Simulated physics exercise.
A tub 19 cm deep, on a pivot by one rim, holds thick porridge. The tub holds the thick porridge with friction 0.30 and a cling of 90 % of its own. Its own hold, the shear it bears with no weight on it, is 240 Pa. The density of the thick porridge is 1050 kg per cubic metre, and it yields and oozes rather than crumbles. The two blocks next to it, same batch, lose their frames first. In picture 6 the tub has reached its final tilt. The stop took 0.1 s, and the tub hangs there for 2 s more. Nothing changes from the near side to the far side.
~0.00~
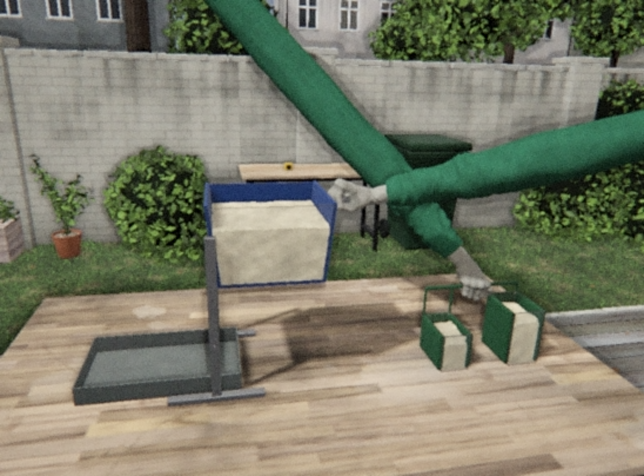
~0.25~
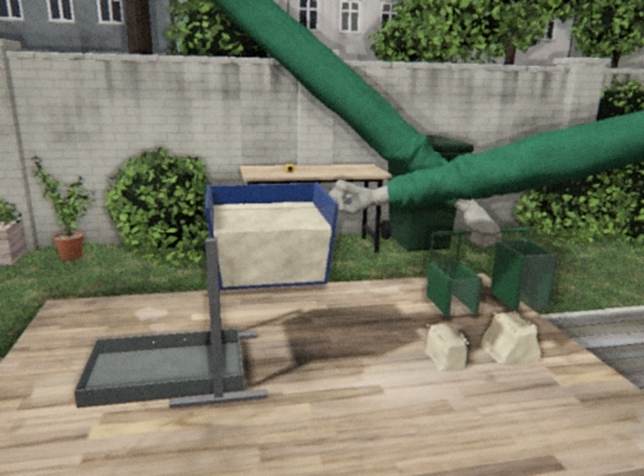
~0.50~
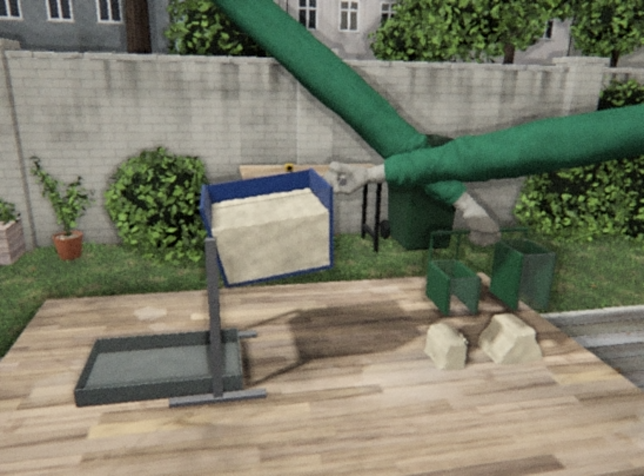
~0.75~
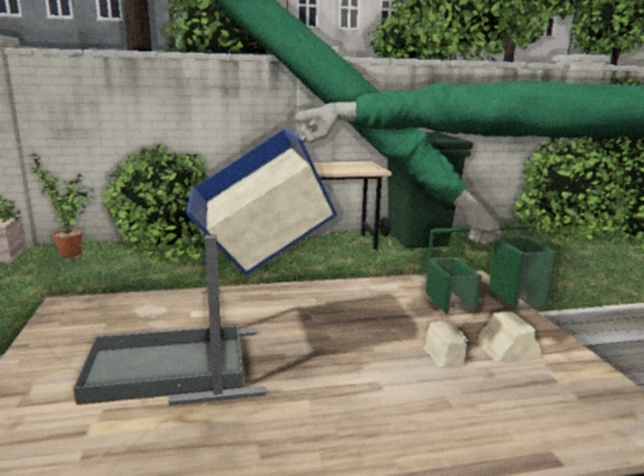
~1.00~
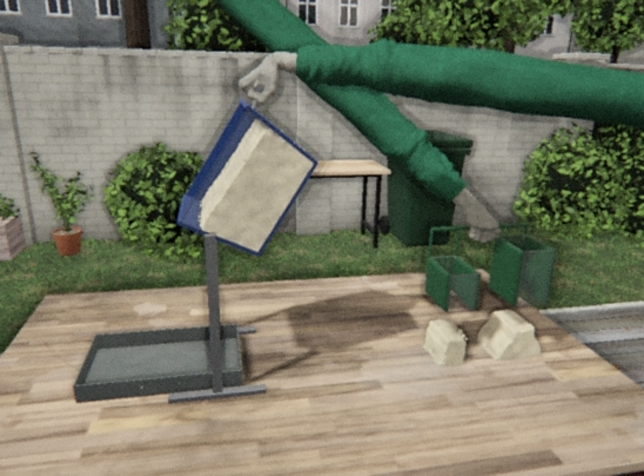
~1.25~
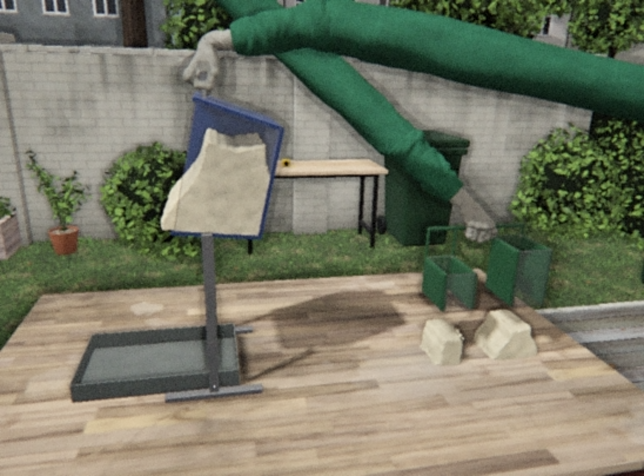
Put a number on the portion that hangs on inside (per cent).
It comes to some 50 %.
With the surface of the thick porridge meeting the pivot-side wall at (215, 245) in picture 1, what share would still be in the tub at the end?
In that case some 75 per cent.
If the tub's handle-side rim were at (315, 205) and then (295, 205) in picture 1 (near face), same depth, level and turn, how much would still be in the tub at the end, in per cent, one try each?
In that order: 65 %, 85 %.
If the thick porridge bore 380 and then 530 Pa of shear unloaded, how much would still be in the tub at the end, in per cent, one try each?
In that order: 60 %, 100 %.
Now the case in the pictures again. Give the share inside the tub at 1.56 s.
Some 60 per cent.
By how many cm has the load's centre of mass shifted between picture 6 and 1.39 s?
Some 5 cm.
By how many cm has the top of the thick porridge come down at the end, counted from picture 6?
About 11 cm.
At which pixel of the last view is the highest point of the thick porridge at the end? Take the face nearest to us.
Near (238, 191).
After 1.39 s, the tub is at 78 degrees and holds 80 %.
After 1.56 s, the tub is at 78 degrees and holds 58 %.
After 1.73 s, the tub is at 78 degrees and holds 51 %.
After 1.90 s, the tub is at 78 degrees and holds 50 %.
After 3.25 s, at the end, the tub is at 78 degrees and holds 50 %.
